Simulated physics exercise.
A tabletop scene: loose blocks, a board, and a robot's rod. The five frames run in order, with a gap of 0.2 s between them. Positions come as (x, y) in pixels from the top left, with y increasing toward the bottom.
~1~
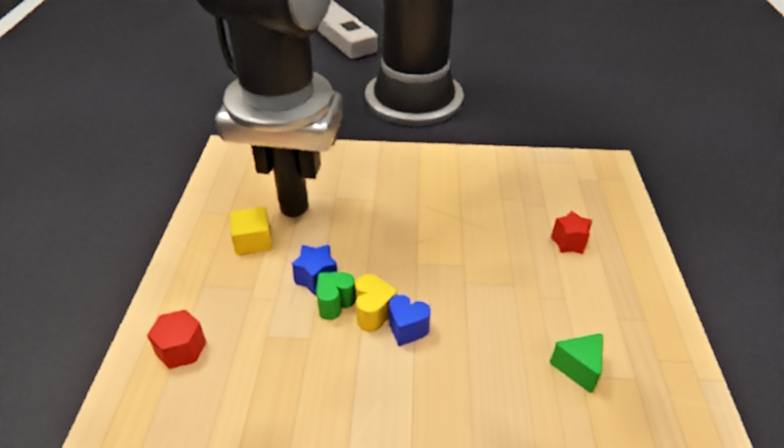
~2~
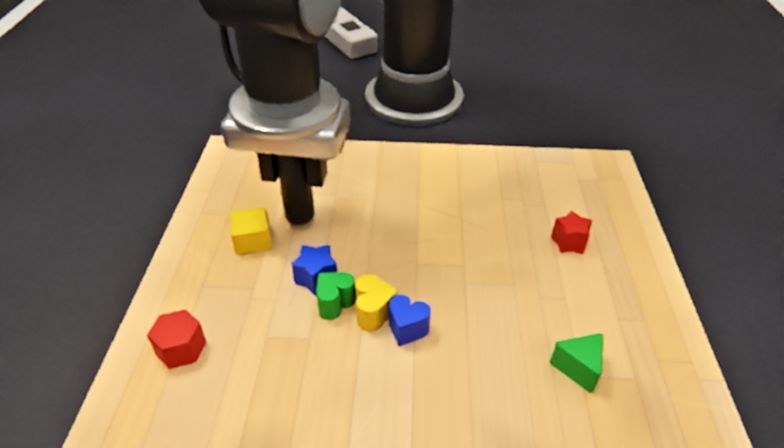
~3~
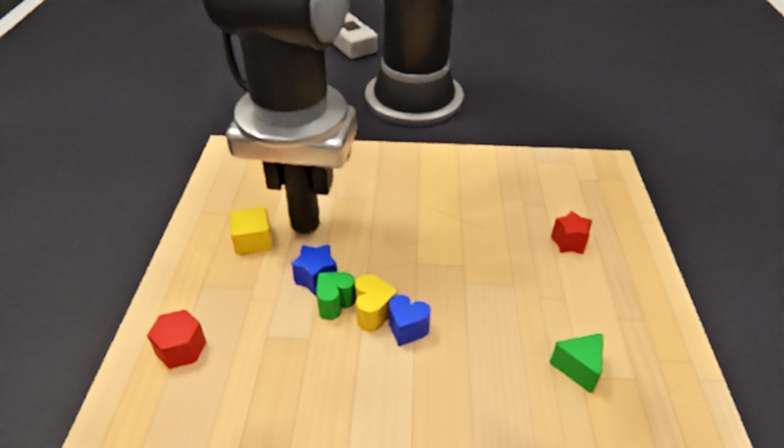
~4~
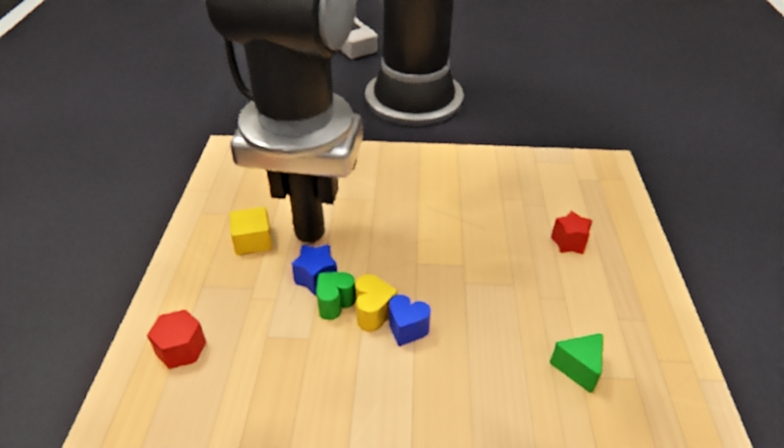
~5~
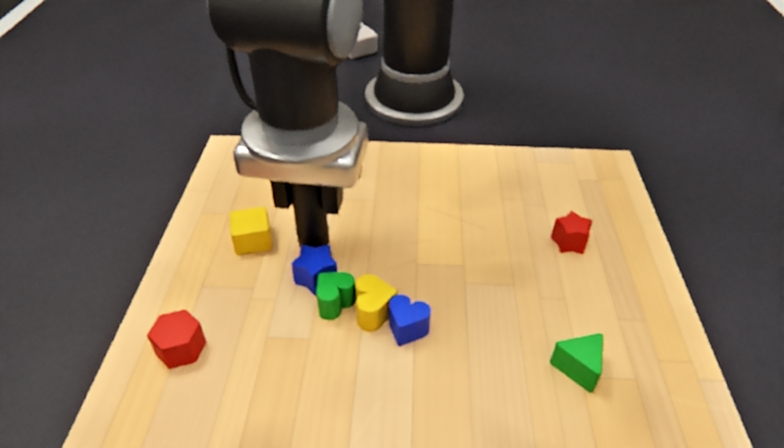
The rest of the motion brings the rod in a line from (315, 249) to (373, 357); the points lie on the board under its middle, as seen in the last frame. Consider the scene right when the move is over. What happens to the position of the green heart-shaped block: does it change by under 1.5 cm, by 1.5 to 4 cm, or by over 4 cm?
It moves quite far, over 4 cm.
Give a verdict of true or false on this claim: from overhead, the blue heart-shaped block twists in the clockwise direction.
The statement is true.
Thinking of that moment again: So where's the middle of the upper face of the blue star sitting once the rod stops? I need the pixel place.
Roughly at (309, 298).
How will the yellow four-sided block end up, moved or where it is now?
It stays.
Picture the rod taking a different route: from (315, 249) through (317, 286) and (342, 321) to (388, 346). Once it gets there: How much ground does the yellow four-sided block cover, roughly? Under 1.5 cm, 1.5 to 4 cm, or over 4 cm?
Range: Under 1.5 cm.
The first path, step by step. One third of the way, rod at (331, 275); blue star at (313, 284), turned 25° clockwise; green heart-shaped block at (339, 307), turned 40° anticlockwise.
Two thirds of the way, rod at (351, 311); blue star at (309, 298), turned 75° clockwise; green heart-shaped block at (341, 329), turned 25° anticlockwise; yellow heart-shaped block at (392, 302), turned 30° anticlockwise; blue heart-shaped block at (426, 318), turned 25° clockwise.
At the end, rod at (373, 351); yellow four-sided block still; blue star at (309, 298), turned 75° clockwise; green heart-shaped block at (341, 355), turned 55° clockwise; yellow heart-shaped block at (402, 307), turned 50° anticlockwise; blue heart-shaped block at (440, 320), turned 35° clockwise.
